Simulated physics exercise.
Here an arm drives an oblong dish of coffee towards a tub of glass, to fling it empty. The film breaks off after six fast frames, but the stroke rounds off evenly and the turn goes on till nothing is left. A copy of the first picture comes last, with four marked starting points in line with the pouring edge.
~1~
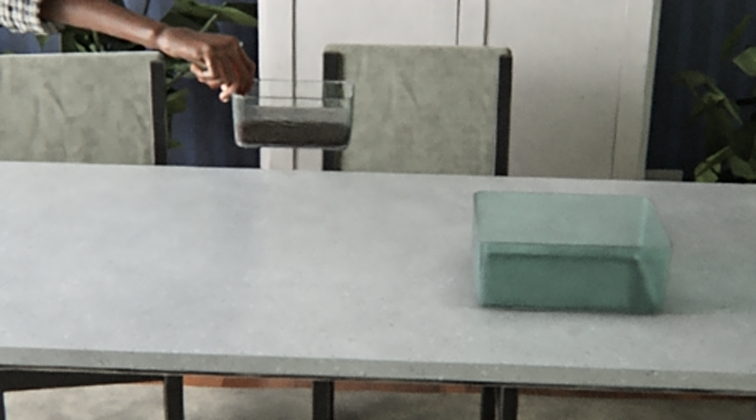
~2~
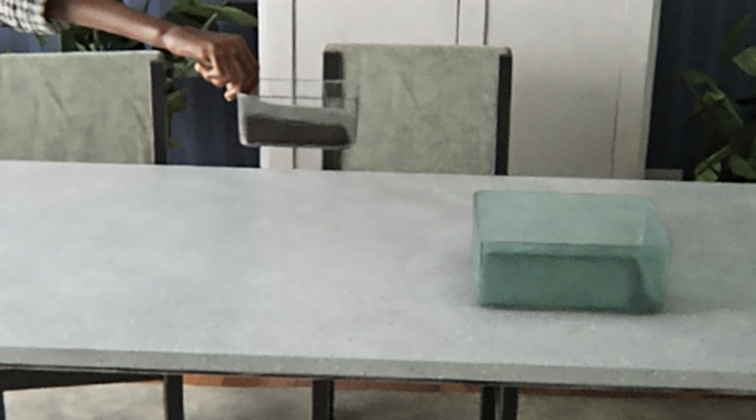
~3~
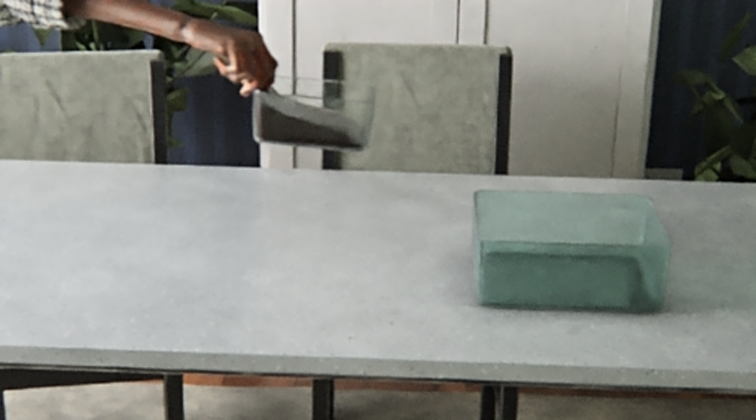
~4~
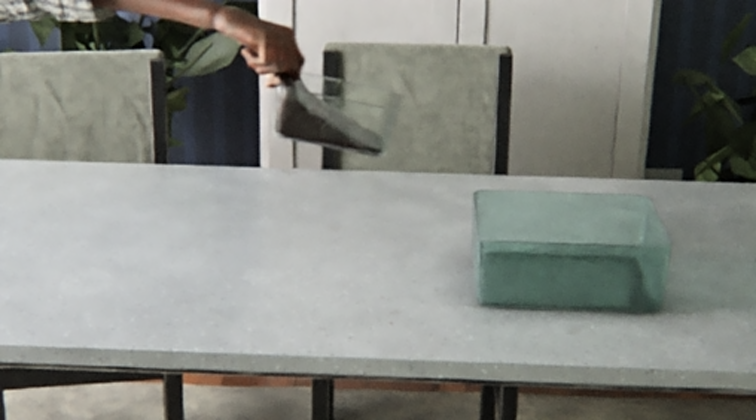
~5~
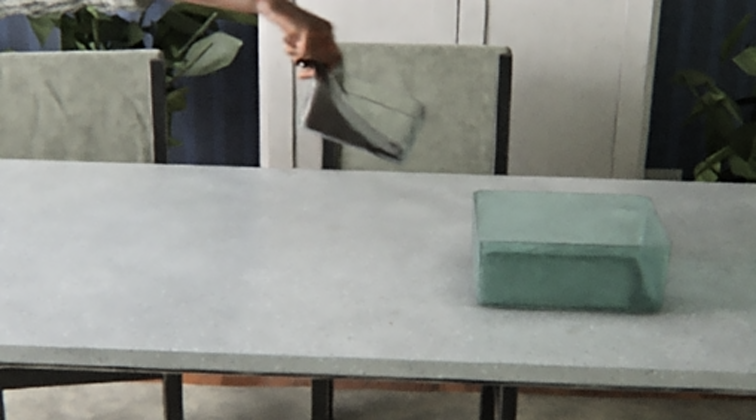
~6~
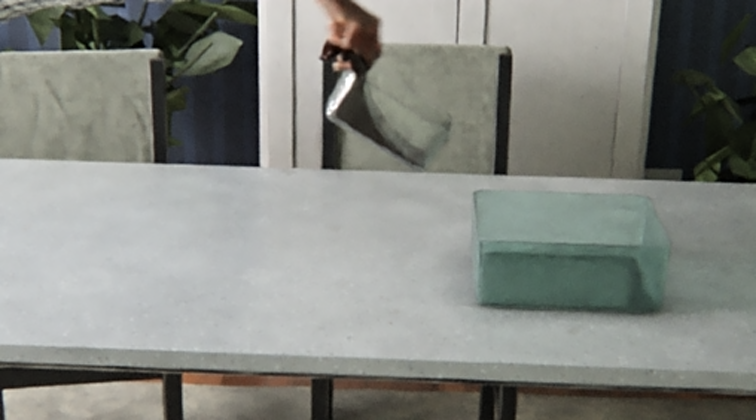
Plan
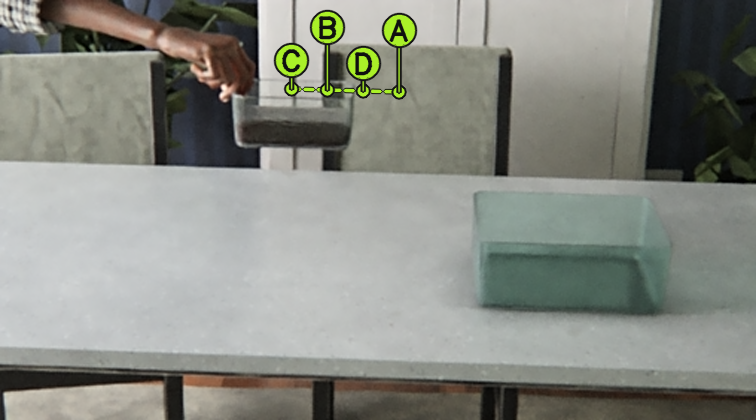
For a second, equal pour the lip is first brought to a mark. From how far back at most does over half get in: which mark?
Use dot C.
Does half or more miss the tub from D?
No.
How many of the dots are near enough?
All of them.
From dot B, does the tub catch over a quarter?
Yes, clearly.
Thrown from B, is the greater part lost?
No.
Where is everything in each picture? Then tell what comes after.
Upright, lip at (351, 90); tub from (476, 305) to (662, 311); nothing has left yet, in the first frame.
Upright, lip at (357, 90); nothing has left yet, in the second frame.
Tipped about 4°, lip at (373, 93); nothing has left yet, in the third frame.
Tipped about 10°, lip at (396, 100); coffee is over the rim, down to (295, 80), in the fourth frame.
Tipped about 19°, lip at (424, 111); coffee is over the rim, down to (329, 75), in the fifth frame.
Tipped about 31°, lip at (451, 123); coffee is over the rim, down to (366, 70), in the sixth frame.
In lime, A at (399, 92); B at (327, 89); C at (291, 88); D at (363, 91).
For dot A, about 67 % lands in the tub, 7 % falls short and 26 % goes beside or beyond.
For dot B, about 78 % lands in the tub, 14 % falls short and 8 % goes beside or beyond.
For dot C, about 65 % lands in the tub, 25 % falls short and 10 % goes beside or beyond.
For dot D, about 86 % lands in the tub, 7 % falls short and 7 % goes beside or beyond.
